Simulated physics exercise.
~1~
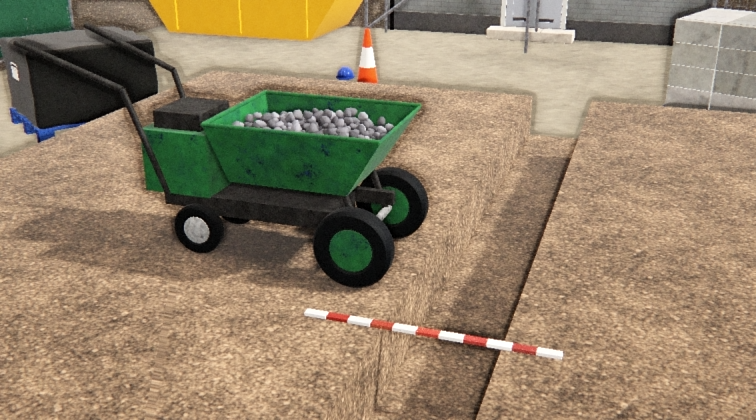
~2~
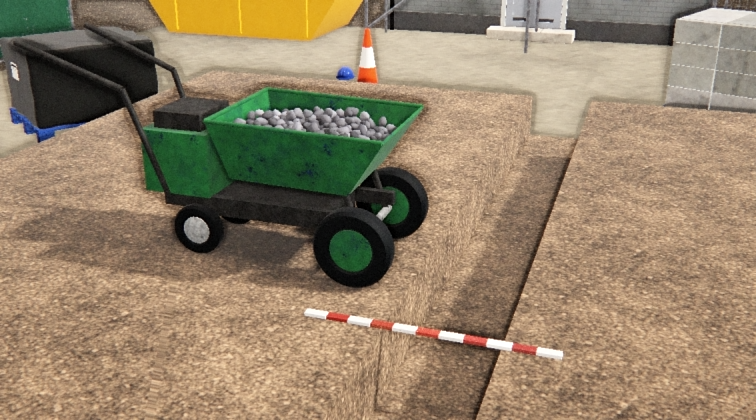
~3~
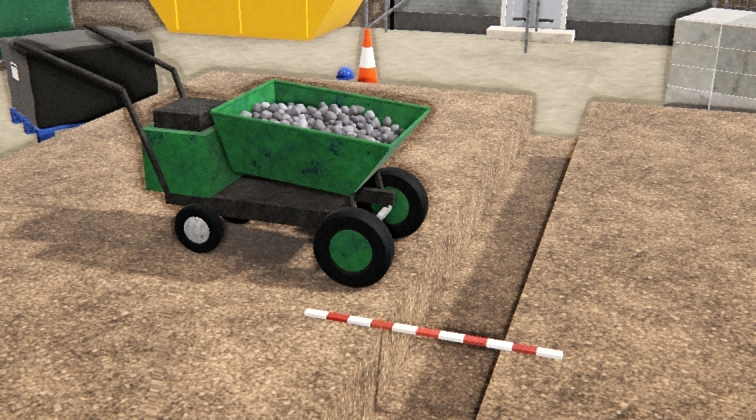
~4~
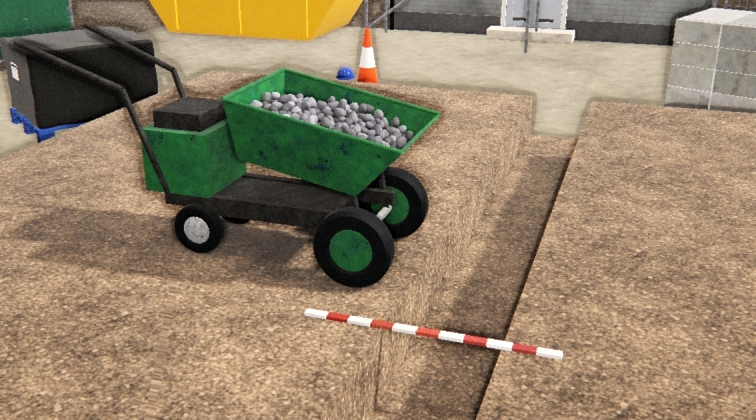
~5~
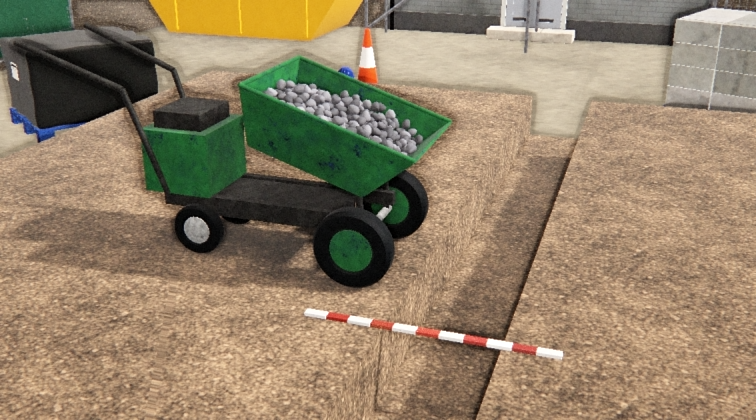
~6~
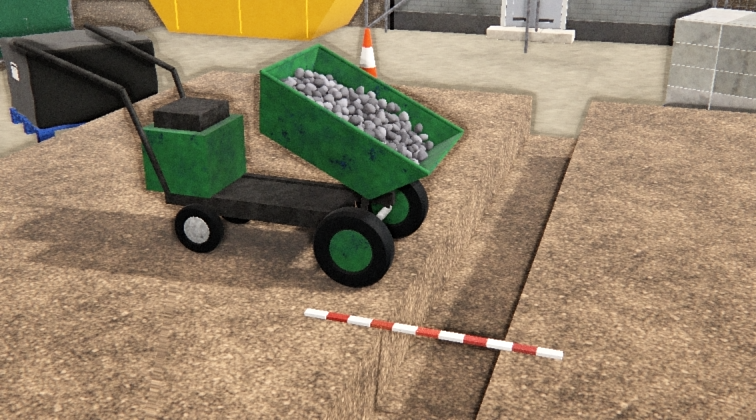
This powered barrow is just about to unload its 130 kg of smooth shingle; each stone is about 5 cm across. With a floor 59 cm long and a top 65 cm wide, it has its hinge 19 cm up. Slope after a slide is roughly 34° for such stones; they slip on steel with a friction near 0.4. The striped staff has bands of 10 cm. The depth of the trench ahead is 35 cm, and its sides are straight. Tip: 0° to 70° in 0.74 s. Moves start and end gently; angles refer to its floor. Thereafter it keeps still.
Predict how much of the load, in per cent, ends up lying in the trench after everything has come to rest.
Roughly 46 per cent of it.
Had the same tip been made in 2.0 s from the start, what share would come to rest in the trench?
In that case, around 70%.
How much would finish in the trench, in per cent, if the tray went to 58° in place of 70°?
Share in trench: Approx. 30%.
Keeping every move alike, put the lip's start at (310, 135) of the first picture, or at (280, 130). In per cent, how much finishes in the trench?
Near 100 and near 90 percent.
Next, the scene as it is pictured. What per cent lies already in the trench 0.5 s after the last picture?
Some 15 per cent of the load by that point.
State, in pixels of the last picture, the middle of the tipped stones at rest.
Look at roughly (543, 283).
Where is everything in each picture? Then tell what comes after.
The first picture shows lip at (379, 143), floor tilted 0°, highest stones at (301, 116).
In the second picture, the tray is at 1°, its lip at (382, 144); the top of the load is at (297, 115).
The third picture shows lip at (390, 147), floor tilted 5°, highest stones at (292, 109).
The fourth picture shows lip at (401, 153), floor tilted 11°, highest stones at (296, 101).
In the fifth picture, the tray is at 18°, its lip at (415, 162); the top of the load is at (296, 91).
In the sixth picture, the tray is at 27°, its lip at (429, 174); the top of the load is at (306, 79).
Then, 0.2 s after the last picture the floor is at 59°, 100 % in the tray; the foremost stones are at (459, 206).
Then, 0.5 s after the last picture the floor is at 70°, 69 % in the tray, 16 % in the trench, 15 % past the trench; the foremost stones are at (563, 292).
Then, 0.9 s after the last picture the floor is at 70°, 22 % in the tray, 23 % in the trench, 55 % past the trench; the foremost stones are at (736, 324).
Then, 2.8 s after the last picture the floor is at 70°, 0 % in the tray, 46 % in the trench, 54 % past the trench; the foremost stones are past the picture's edge.
